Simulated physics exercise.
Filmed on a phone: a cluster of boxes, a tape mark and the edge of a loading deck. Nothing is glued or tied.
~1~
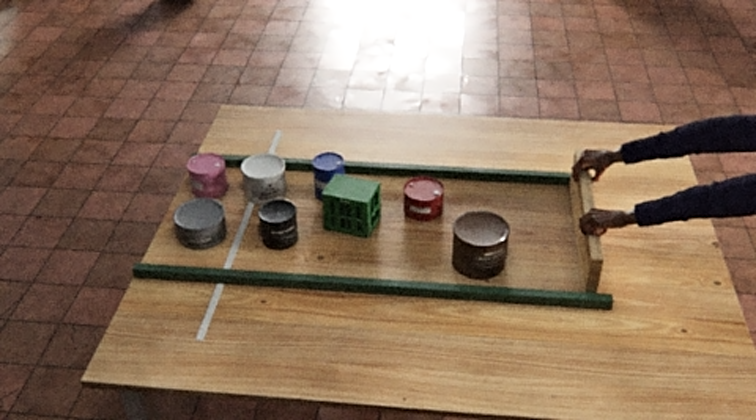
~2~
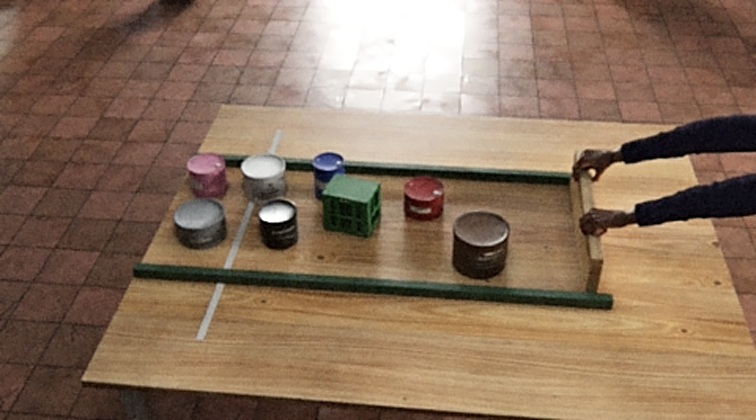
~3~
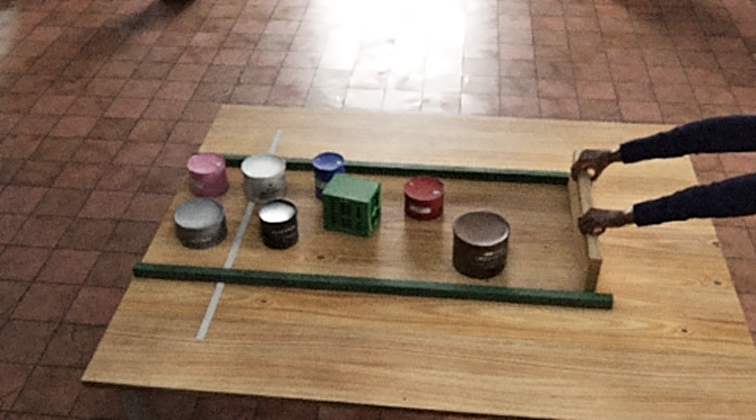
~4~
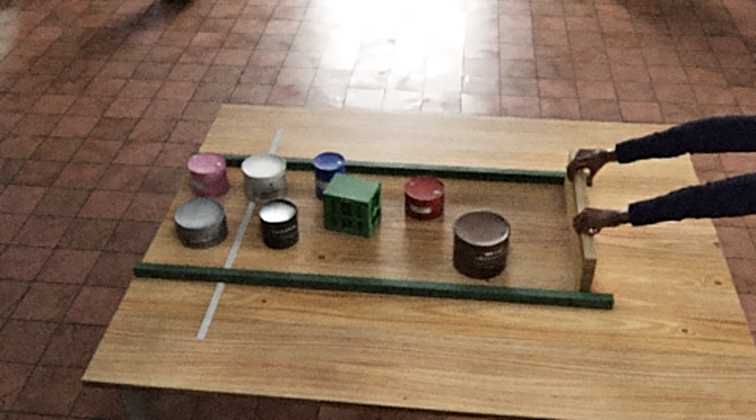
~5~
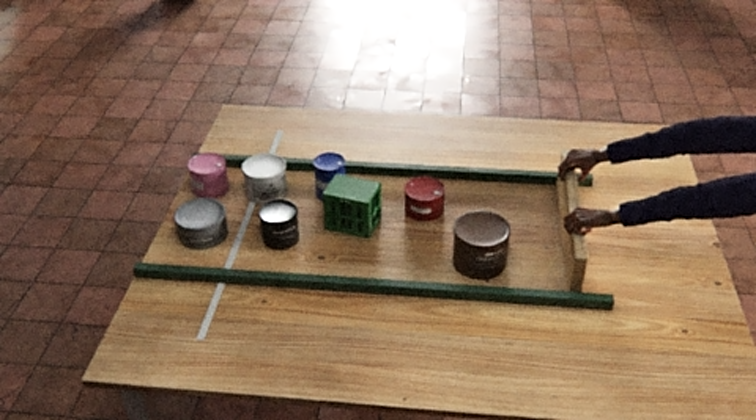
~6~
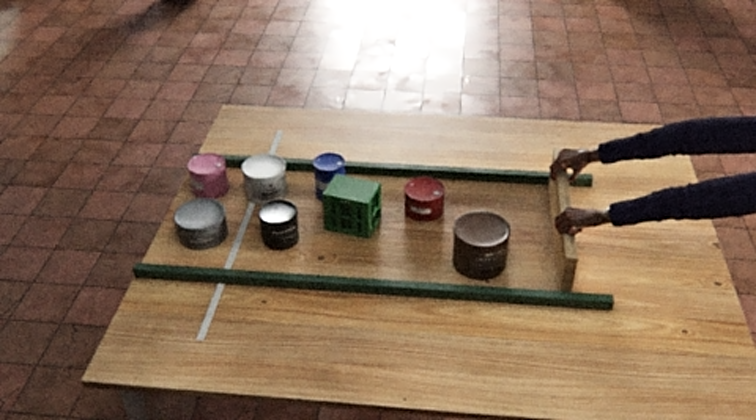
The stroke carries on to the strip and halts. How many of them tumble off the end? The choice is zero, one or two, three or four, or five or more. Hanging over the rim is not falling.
The number that fall off is one or two.
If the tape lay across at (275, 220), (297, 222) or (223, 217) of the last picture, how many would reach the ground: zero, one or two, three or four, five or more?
For each place: None; none at all; three or four.
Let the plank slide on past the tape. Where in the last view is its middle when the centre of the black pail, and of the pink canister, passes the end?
At (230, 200) for the black pail; at (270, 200) for the pink canister.
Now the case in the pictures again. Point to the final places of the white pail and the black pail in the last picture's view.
First (195, 180), then (174, 219).
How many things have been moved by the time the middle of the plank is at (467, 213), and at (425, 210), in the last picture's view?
1 and 2.
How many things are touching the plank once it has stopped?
The number is 4.
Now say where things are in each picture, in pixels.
In the first picture, pink canister (208, 176); grey pail (201, 224); white pail (265, 179); plank (585, 219); tape (246, 219).
In the second picture, grey pail (201, 224); black pail (279, 225).
In the third picture, white pail (265, 179); plank (583, 219).
In the fourth picture, pink canister (209, 176); brown pail (480, 245).
In the fifth picture, grey pail (202, 224); red canister (424, 199).
In the sixth picture, pink canister (209, 176); grey pail (202, 224); white pail (265, 180); plank (562, 218); tape (246, 219).
Early on, none off yet; pink canister at rest near (209, 176); grey pail at rest near (202, 224); white pail at rest near (265, 180).
A while later, none off yet; pink canister travelled a little near (204, 177); grey pail travelled a little near (190, 224); white pail travelled a little near (241, 180).
Finally, the number that fall off is one or two; lost, grey pail and pink canister.
